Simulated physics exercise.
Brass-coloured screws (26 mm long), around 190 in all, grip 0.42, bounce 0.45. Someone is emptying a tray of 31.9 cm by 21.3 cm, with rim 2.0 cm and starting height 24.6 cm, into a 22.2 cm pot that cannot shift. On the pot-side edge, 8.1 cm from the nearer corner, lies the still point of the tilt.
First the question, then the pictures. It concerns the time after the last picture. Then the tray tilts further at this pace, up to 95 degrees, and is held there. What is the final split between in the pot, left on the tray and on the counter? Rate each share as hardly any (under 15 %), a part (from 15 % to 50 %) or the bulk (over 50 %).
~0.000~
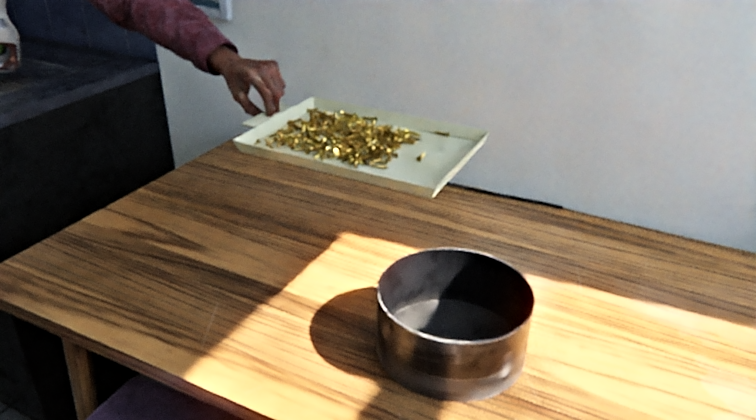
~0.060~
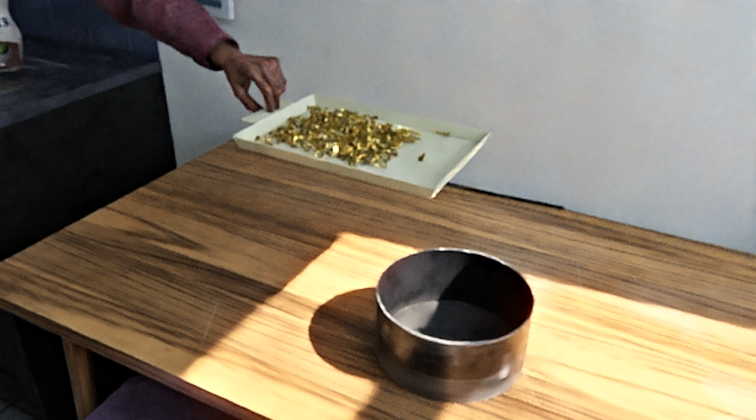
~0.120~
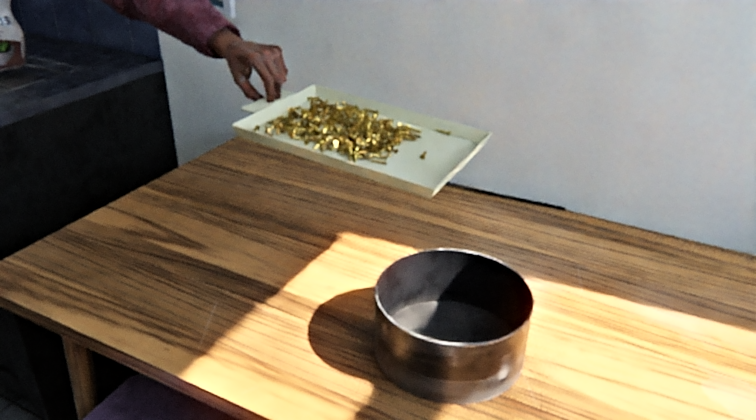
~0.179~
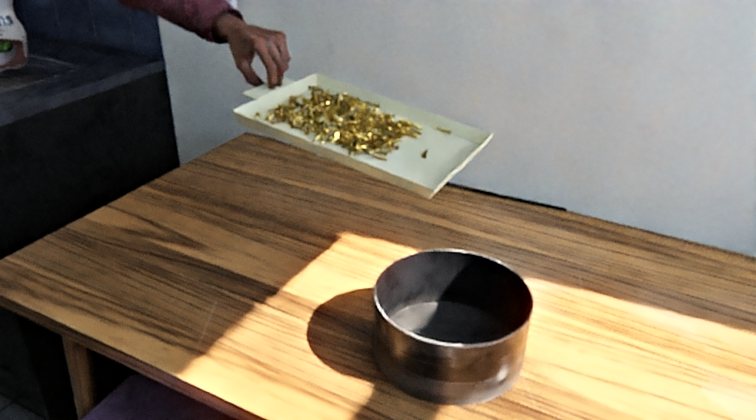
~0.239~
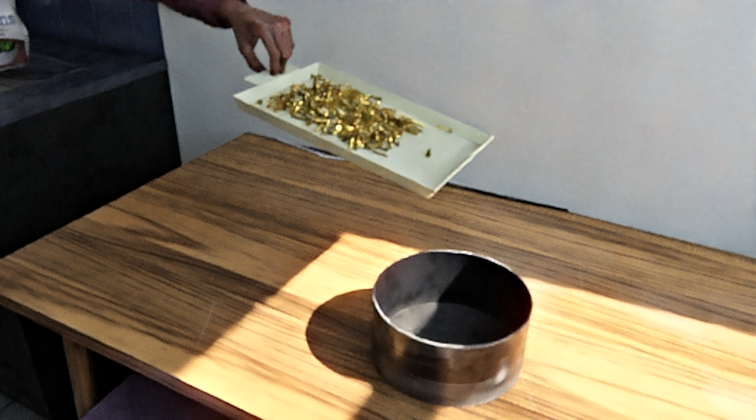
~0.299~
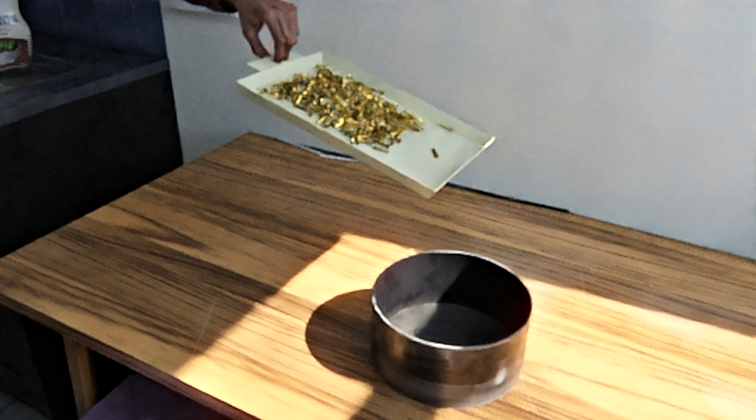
Pot: A part; left on the tray: Hardly any; counter: The bulk.
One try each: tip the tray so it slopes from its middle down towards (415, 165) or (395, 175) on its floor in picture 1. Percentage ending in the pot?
That would be close to 90 per cent and then close to 100 per cent.
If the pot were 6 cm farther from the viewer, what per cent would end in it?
Near 55 per cent in that case.
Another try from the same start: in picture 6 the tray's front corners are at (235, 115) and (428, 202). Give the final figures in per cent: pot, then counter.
Pot: 95, counter: 5.
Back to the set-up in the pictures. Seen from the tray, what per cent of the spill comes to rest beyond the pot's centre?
Around 80 per cent, give or take.
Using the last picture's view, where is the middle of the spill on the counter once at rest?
(515, 296).
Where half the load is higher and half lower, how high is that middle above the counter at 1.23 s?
Roughly 2 cm above the counter.
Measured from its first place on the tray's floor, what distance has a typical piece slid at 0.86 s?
Displacement on the tray: Roughly 18 cm.
After 0.86 s, tilt 53 degrees; the tray holds 95 %, the pot 0 %.
After 1.23 s, tilt 78 degrees; the tray holds 30 %, the pot 15 %.
Then, at 1.70 s, tilt 95 degrees; the tray holds 0 %, the pot 30 %.
By 2.4 s all is still; pot 30 %, tray 0 %, counter 70 %.
